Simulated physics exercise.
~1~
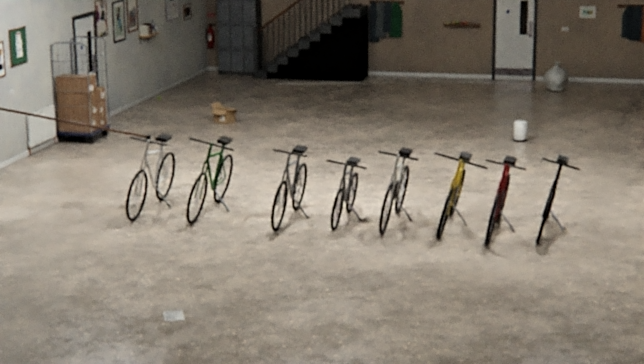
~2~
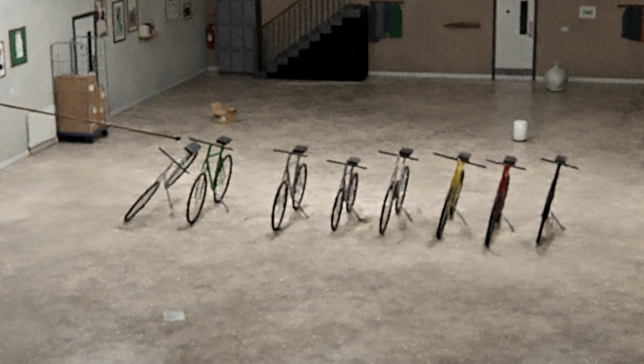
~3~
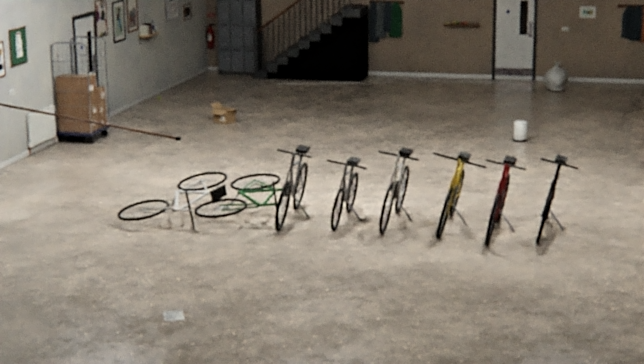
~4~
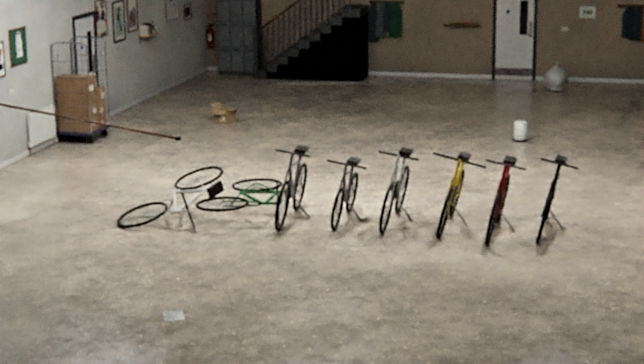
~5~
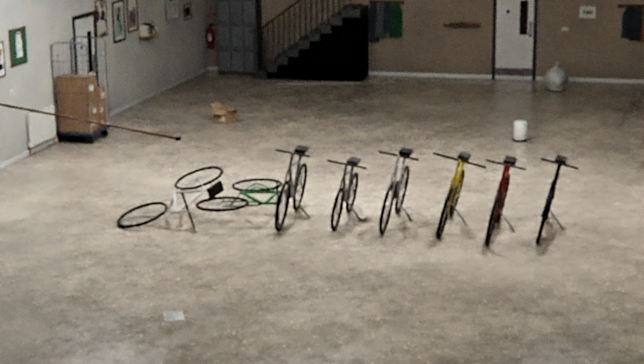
A pole tips the leftmost bicycle into the green one; both fall, six stay standing.
